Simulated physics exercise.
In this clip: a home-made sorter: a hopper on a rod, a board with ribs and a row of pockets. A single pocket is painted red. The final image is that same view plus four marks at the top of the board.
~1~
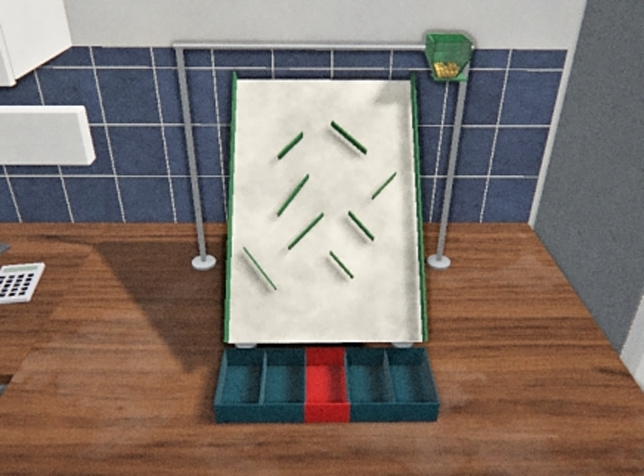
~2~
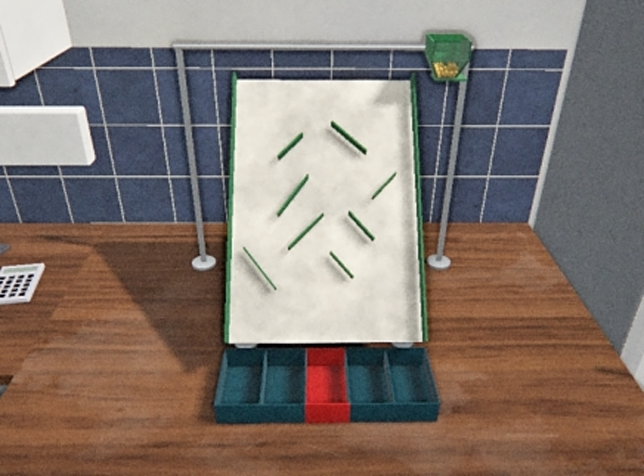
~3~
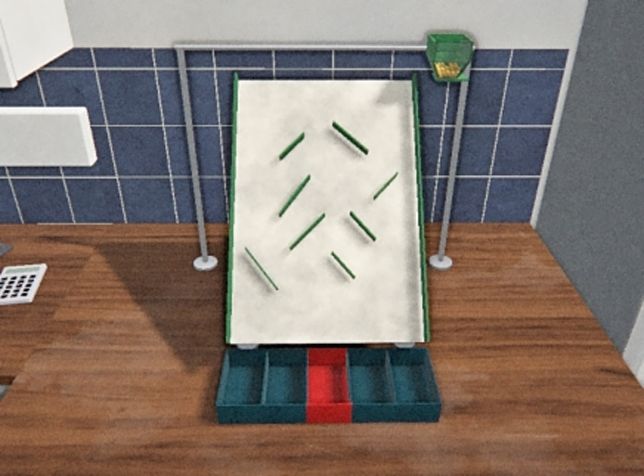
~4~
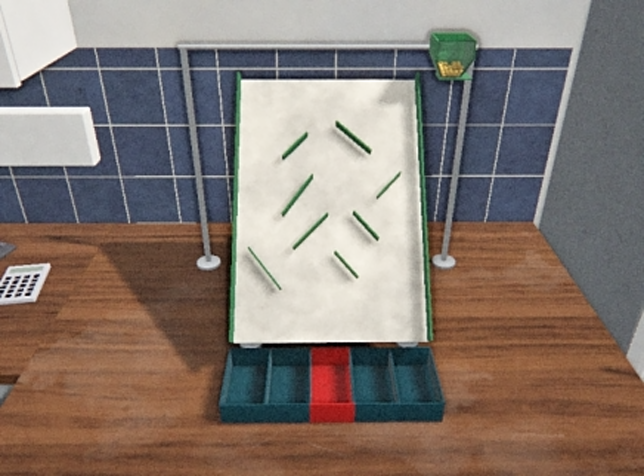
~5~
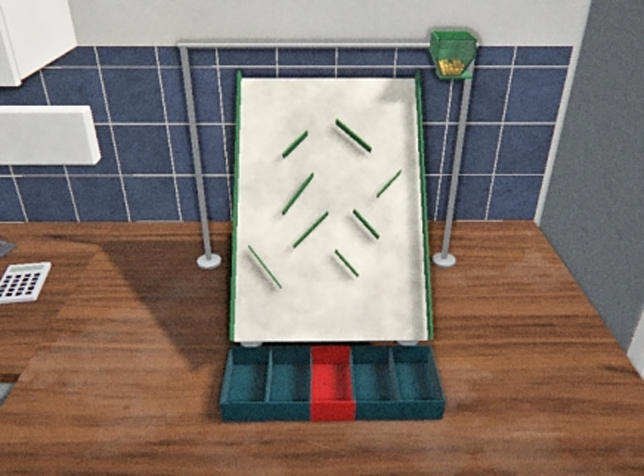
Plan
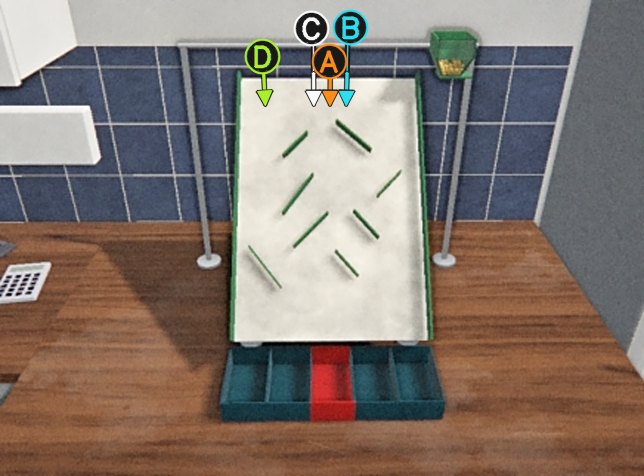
We see a pale board with slanted green ribs leaning above a row of teal pockets, one red, while a green hopper of small yellowish pieces hangs at the rod's right end; nothing moves except a slight shift in view.
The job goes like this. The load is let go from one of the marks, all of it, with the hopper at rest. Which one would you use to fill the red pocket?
Best: D.
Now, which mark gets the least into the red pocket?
Mark B.
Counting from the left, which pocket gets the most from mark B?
The fifth.
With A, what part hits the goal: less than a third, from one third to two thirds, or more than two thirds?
It is less than a third.
On the marked copy, mark A meets the board at (330, 100); mark B meets the board at (346, 100); mark C meets the board at (313, 100); mark D meets the board at (265, 100).
Choosing A, close to a quarter in the red pocket, the bulk in other pockets.
Choosing B, only a few in the red pocket, all but a few in other pockets.
Choosing C, a small share in the red pocket, the bulk in other pockets, a small share outside the box.
Choosing D, close to two thirds in the red pocket, close to a quarter in other pockets, a small share outside the box.
